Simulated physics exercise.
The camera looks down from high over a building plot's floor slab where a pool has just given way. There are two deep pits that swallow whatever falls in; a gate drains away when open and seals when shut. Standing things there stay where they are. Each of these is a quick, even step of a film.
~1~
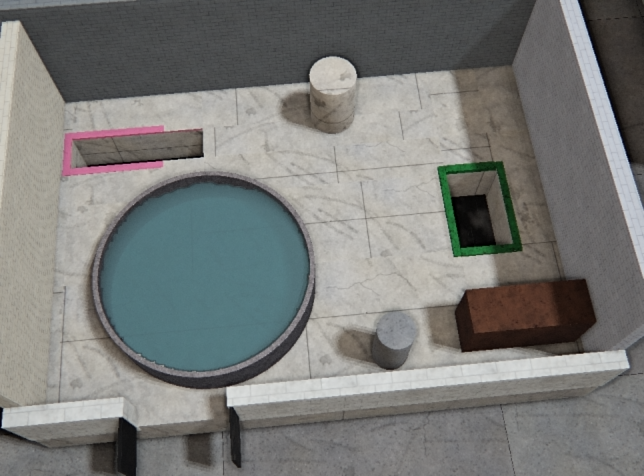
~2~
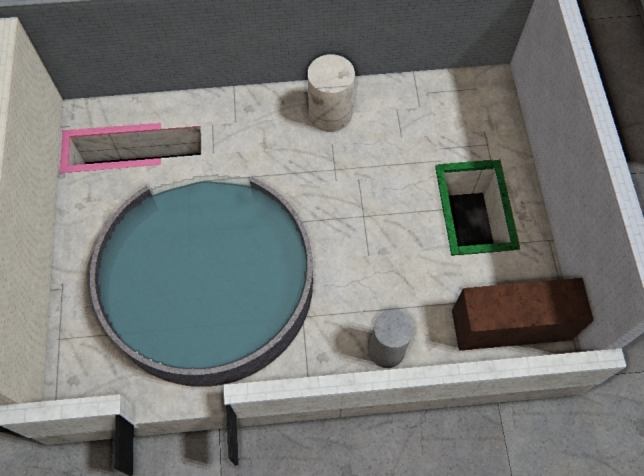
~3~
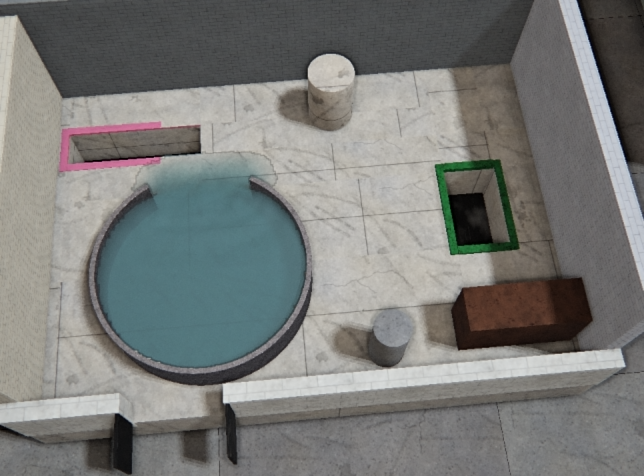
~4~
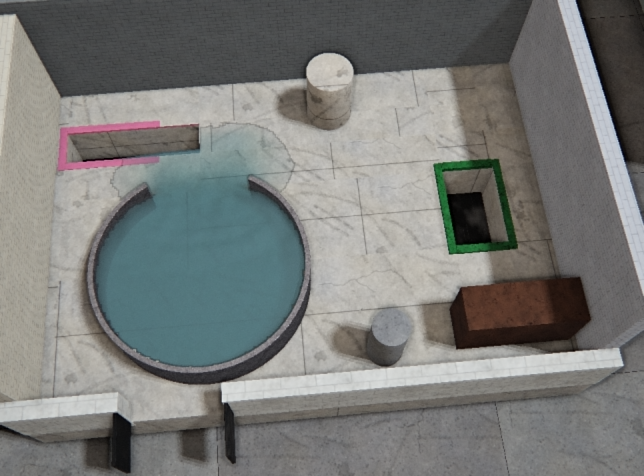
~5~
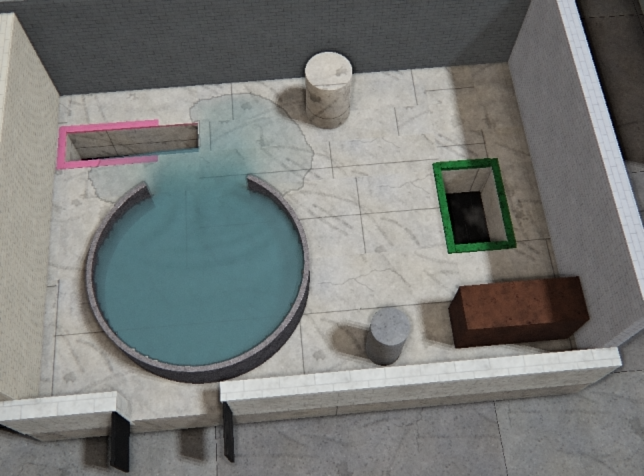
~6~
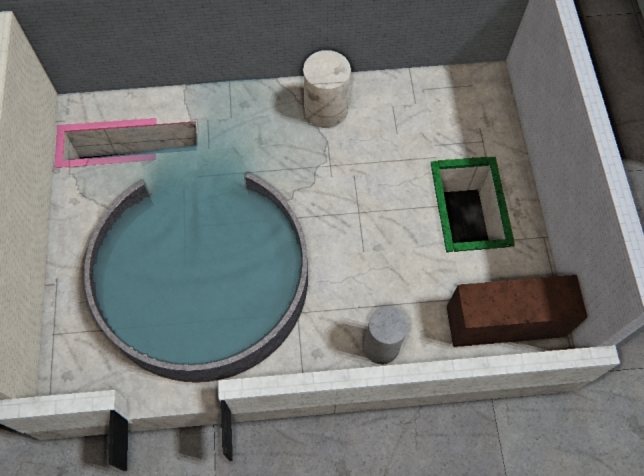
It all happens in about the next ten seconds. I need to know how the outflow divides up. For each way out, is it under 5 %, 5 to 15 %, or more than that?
In the end the gate gets shy of five per cent. The green pit gets shy of five per cent. The pink pit gets in excess of fifteen per cent.
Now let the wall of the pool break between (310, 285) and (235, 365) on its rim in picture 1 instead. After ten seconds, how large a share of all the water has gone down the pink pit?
In per cent: Pink 4.
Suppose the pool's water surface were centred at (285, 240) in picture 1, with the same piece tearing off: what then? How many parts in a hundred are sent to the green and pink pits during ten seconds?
Shares - green: 6 in a hundred, pink: 45 in a hundred.
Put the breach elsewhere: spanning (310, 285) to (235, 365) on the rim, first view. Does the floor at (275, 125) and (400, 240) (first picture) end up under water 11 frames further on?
Result, point by point: Unwetted; inundated.
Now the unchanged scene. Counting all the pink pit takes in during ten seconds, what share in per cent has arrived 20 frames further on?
Close to 50 %.
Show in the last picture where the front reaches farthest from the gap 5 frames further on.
Farthest reach: (365, 76).
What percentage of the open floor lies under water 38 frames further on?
It works out to about 75 in a hundred.
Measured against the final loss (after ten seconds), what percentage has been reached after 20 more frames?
My guess would be around 50 percent.
A moment on, water covers 20 % of the floor; the gate 0 %, the green pit 0 %, the pink pit 9 %.
Next, water covers 30 % of the floor; the gate 0 %, the green pit 0 %, the pink pit 18 %.
Then, water covers 45 % of the floor; the gate 0 %, the green pit 0 %, the pink pit 29 %.
Later, water covers 75 % of the floor; the gate 0 %, the green pit 0 %, the pink pit 44 %.
In the end, water covers 90 % of the floor; the gate 0 %, the green pit 1 %, the pink pit 56 %.
